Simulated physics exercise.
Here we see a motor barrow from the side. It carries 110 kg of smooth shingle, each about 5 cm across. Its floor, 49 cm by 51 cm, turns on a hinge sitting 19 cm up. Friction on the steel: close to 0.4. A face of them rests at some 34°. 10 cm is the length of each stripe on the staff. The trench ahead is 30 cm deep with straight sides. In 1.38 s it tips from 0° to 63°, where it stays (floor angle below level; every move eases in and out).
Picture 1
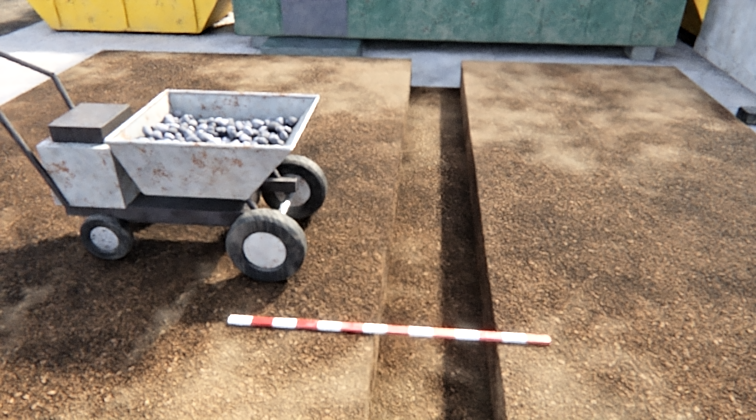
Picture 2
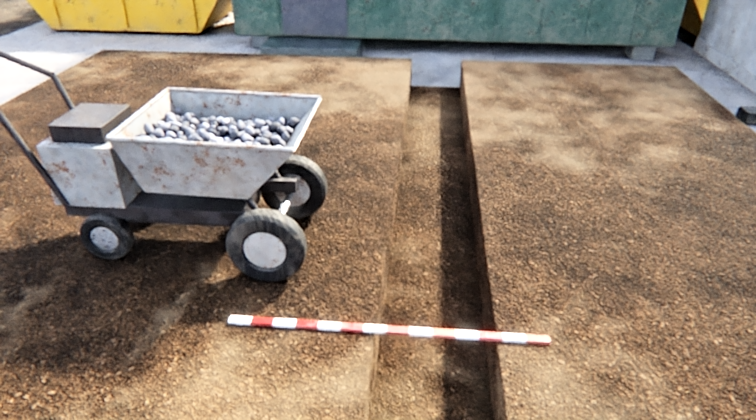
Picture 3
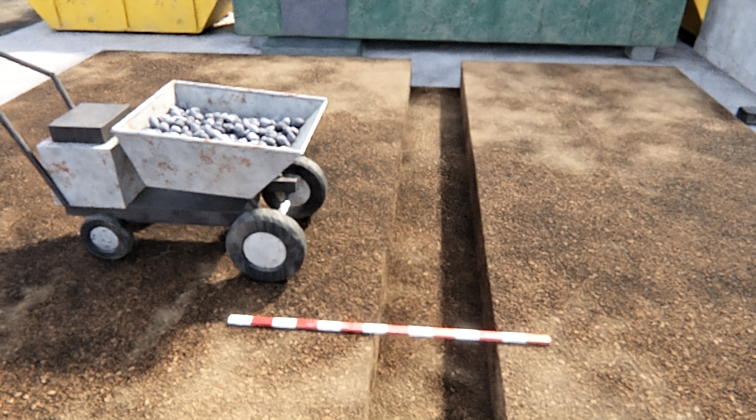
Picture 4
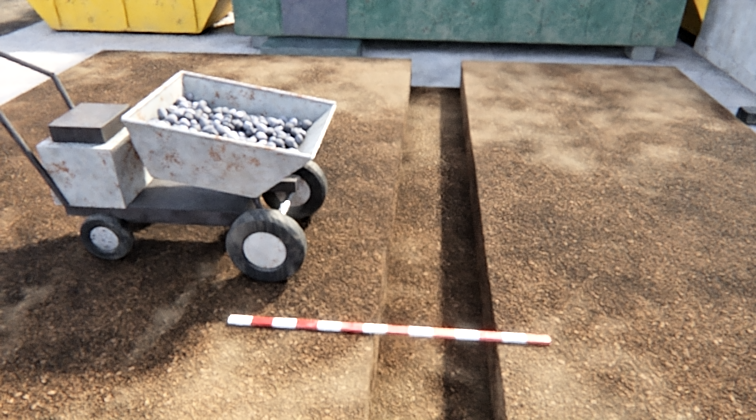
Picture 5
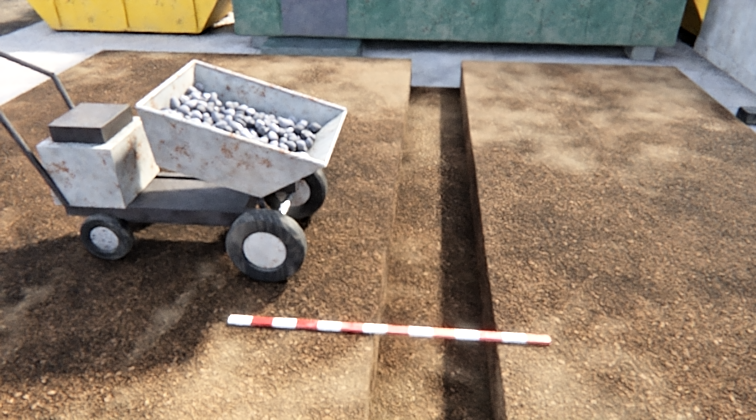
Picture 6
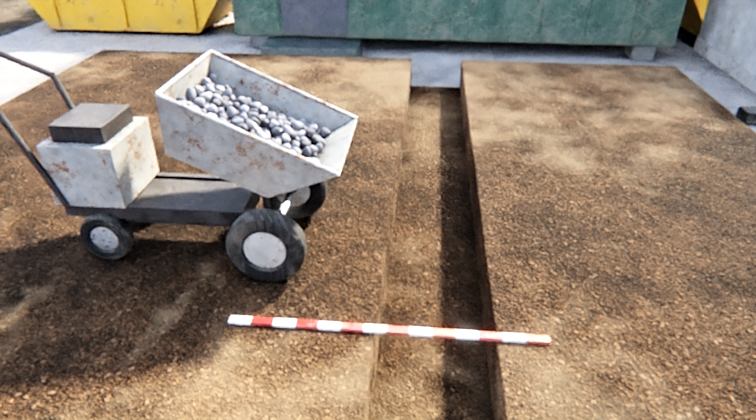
A grey, rust-marked skip full of smooth grey stones sits on a small motor barrow with black tyres at the left, seen from the side and slightly above on brown, gritty ground. A narrow straight-sided trench runs away to its right, a red-and-white striped pole lies in front, and green and yellow containers stand behind. The skip tilts steadily, its back rising and front dipping rightward, while barrow and view stay still.
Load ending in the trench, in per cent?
100 per cent.
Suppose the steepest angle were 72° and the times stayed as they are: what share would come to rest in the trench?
Near 100 per cent then.
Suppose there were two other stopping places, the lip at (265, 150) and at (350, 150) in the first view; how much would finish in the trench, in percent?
First place: Near 100%; second place: Near 70%.
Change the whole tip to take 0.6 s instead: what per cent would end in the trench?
Roughly 95% would finish there.
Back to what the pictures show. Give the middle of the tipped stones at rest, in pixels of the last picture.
I'd point somewhere around (439, 290).
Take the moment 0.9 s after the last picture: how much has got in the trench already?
Some 35 per cent.
Then, 0.4 s after the last picture the floor is at 53°, 100 % in the skip; the foremost stones are at (365, 189).
Then, 0.9 s after the last picture the floor is at 63°, 63 % in the skip, 37 % in the trench; the foremost stones are at (470, 294).
Then, 1.2 s after the last picture the floor is at 63°, 30 % in the skip, 70 % in the trench; the foremost stones are at (477, 287).
Then, 3.2 s after the last picture the floor is at 63°, 0 % in the skip, 100 % in the trench; the foremost stones are at (480, 295).
